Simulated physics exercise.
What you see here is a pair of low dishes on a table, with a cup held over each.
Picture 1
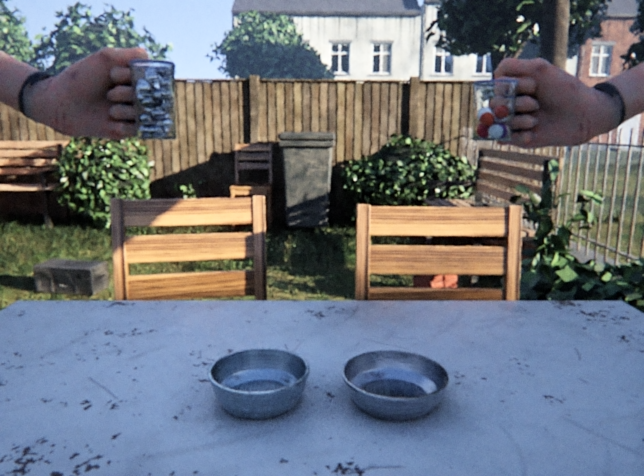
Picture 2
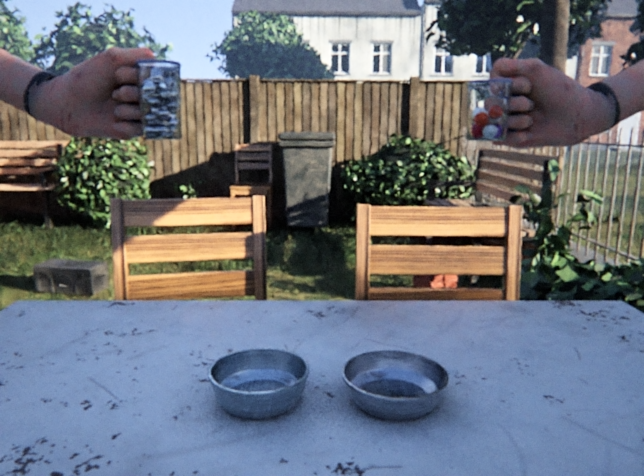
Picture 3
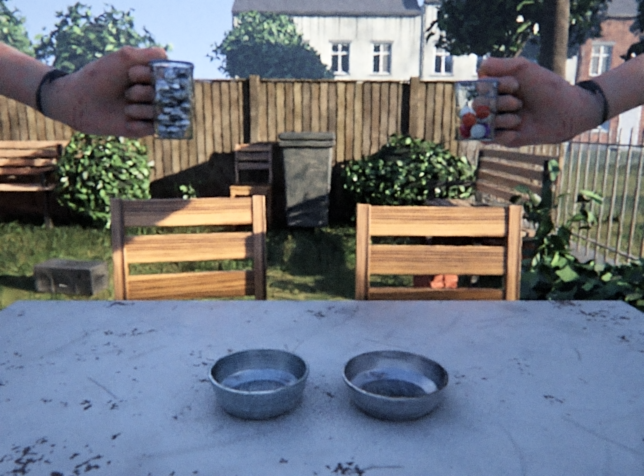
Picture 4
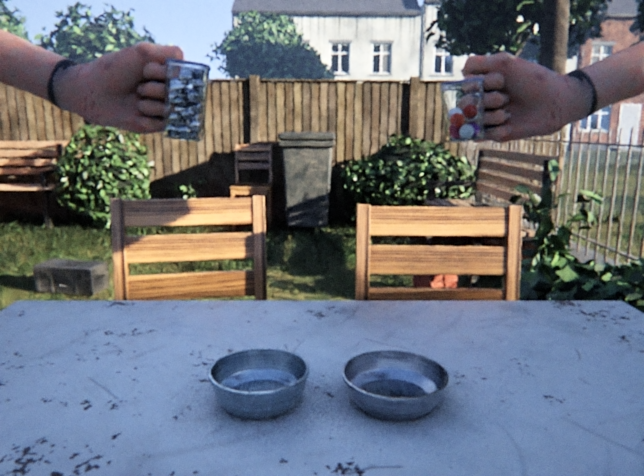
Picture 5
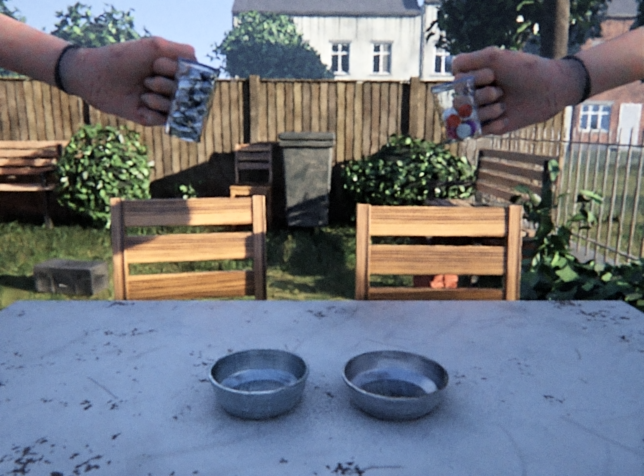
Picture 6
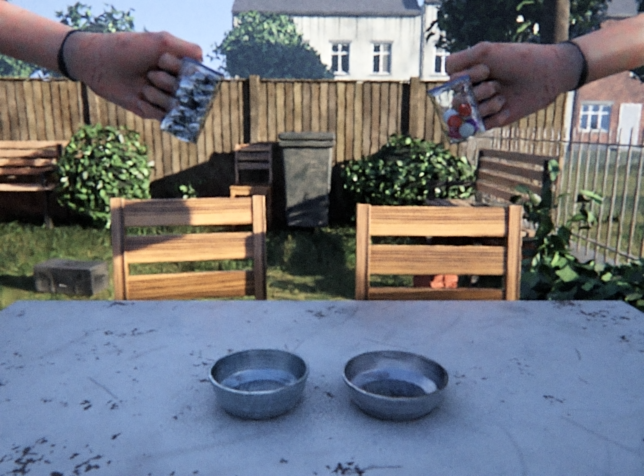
In a garden, two hands bring small clear cups inward above metal dishes, then tilt them.
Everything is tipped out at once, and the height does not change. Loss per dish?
Left: It is likely to finish incomplete with pieces gone; right: It is likely to finish incomplete with pieces gone.
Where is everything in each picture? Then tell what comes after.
In the first frame, left dish near (254, 396), empty; left cup near (155, 101), holding steel balls, high above its dish; right dish near (403, 402), empty; right cup near (494, 111), holding glass marbles, high above its dish.
In the second frame, left cup near (160, 101), upright; right cup near (488, 111), upright.
In the third frame, left cup near (173, 101), upright; right cup near (476, 111), upright.
In the fourth frame, left cup near (186, 102), tipped 7°; right cup near (463, 111), tipped 7°.
In the fifth frame, left cup near (191, 102), tipped 15°; right cup near (458, 111), tipped 15°.
In the sixth frame, left dish near (254, 396); left cup near (191, 102), tipped 23°; right dish near (403, 402); right cup near (458, 111), tipped 23°.
Then, 0.57 s on from there, left, the whole lot still in the cup; right, the whole lot still in the cup.
Then, 1.07 s on from there, left, the bulk still in the cup, near a quarter in the air; right, near half still in the cup, near half in the air.
Then, 1.49 s on from there, left, near half in the dish, near a quarter outside the dish, near a third in the air; right, a little in the dish, a little outside the dish, near two thirds in the air.
In the end, left, near a third in the dish, near two thirds outside the dish; right, near half in the dish, near half outside the dish.
